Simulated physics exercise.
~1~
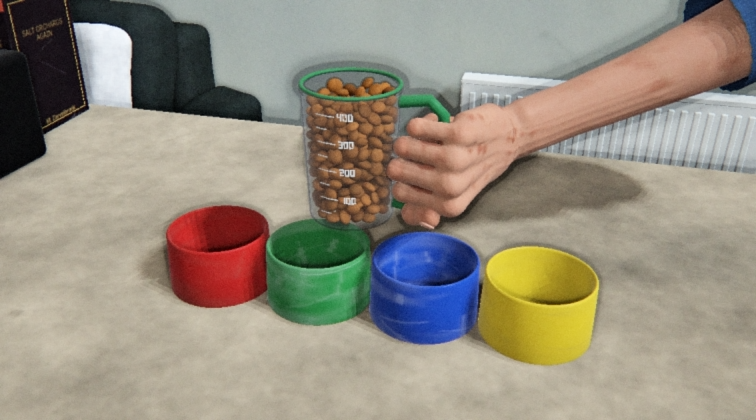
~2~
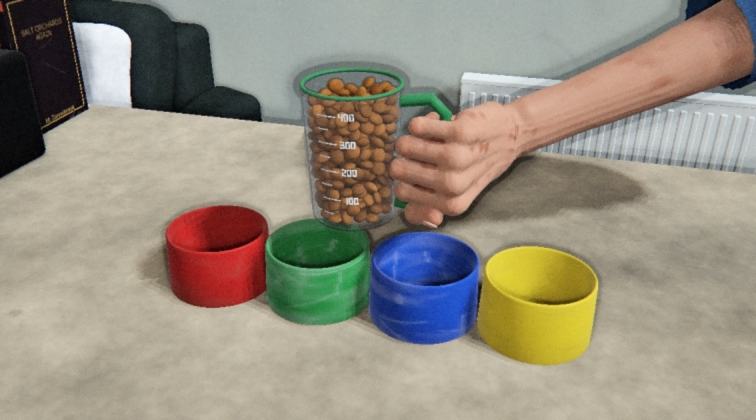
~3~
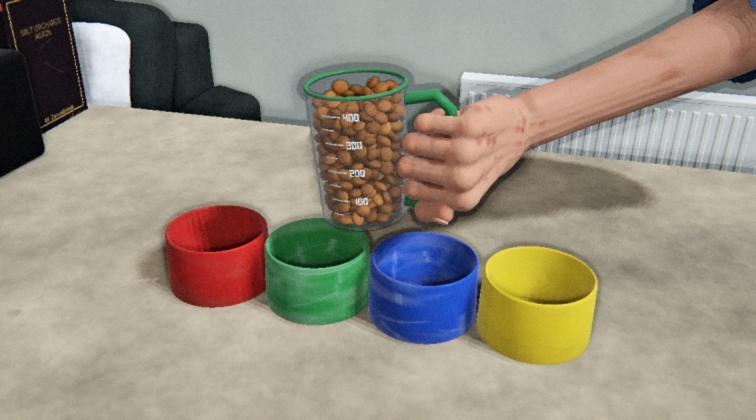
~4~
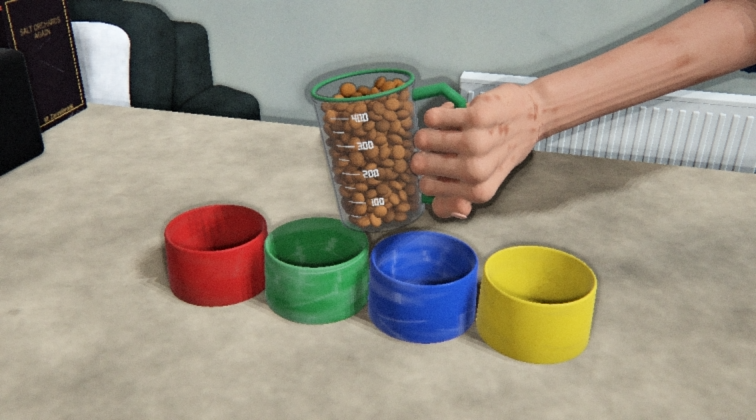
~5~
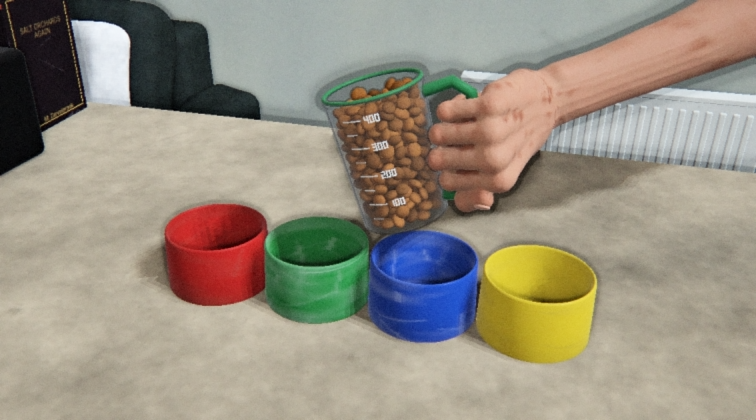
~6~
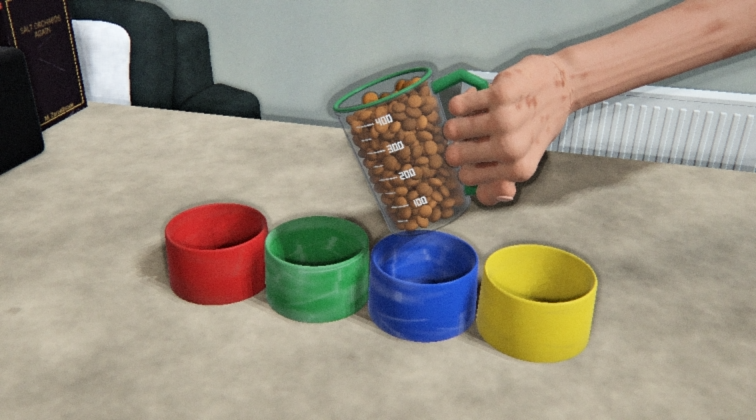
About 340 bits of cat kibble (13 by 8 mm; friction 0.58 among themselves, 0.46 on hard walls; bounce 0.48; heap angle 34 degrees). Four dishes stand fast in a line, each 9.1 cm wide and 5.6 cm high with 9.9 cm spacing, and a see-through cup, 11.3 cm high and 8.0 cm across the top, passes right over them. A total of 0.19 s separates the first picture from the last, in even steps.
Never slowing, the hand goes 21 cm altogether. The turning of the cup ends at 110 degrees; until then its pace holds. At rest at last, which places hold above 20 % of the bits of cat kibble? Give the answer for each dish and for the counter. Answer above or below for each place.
Red: Below, blue: Below, green: Below, yellow: Above, counter: Below.
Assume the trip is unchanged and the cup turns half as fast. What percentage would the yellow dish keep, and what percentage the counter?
Shares: Yellow dish 70, counter 10.
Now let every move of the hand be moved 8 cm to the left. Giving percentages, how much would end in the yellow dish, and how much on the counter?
I'd expect yellow at 0 and the counter at 0.
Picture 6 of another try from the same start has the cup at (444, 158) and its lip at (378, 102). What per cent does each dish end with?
In the end red holds 0, blue holds 0, green holds 0, yellow holds 70.
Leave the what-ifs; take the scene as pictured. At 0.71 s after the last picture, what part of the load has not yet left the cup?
It comes out close to 70 per cent.
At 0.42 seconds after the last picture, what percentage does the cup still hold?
About 95 per cent.
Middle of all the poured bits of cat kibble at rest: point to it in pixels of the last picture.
Approximately (524, 297) in the last picture.
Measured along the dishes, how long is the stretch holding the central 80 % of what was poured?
I'd put it at close to 9 cm.
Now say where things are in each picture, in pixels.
In the first picture, cup at (351, 150), tilt 0 degrees, lip at (303, 79), moved 0.0 cm; middle of the pieces at (357, 159); red dish at (218, 229); green dish at (318, 243); blue dish at (426, 259); yellow dish at (541, 275).
In the second picture, cup at (353, 150), tilt 1 degrees, lip at (304, 80), moved 0.2 cm; middle of the pieces at (359, 159).
In the third picture, cup at (360, 150), tilt 4 degrees, lip at (308, 83), moved 0.9 cm; middle of the pieces at (367, 160).
In the fourth picture, cup at (373, 151), tilt 9 degrees, lip at (315, 88), moved 2.0 cm; middle of the pieces at (380, 160).
In the fifth picture, cup at (390, 152), tilt 16 degrees, lip at (326, 96), moved 3.4 cm; middle of the pieces at (398, 160).
In the sixth picture, cup at (407, 154), tilt 23 degrees, lip at (337, 104), moved 4.8 cm; middle of the pieces at (415, 161); red dish at (217, 226); green dish at (317, 241); blue dish at (424, 256); yellow dish at (540, 273).
Then, 0.25 s after the last picture, tilt 66 degrees; cup holds 100 %.
Then, 0.42 s after the last picture, tilt 95 degrees; cup holds 95 %.
Then, 0.71 s after the last picture, tilt 110 degrees; cup holds 70 %, yellow 25 %.
In the end, red 0 %, blue 5 %, green 0 %, yellow 75 %, counter 15 %, cup 5 %.
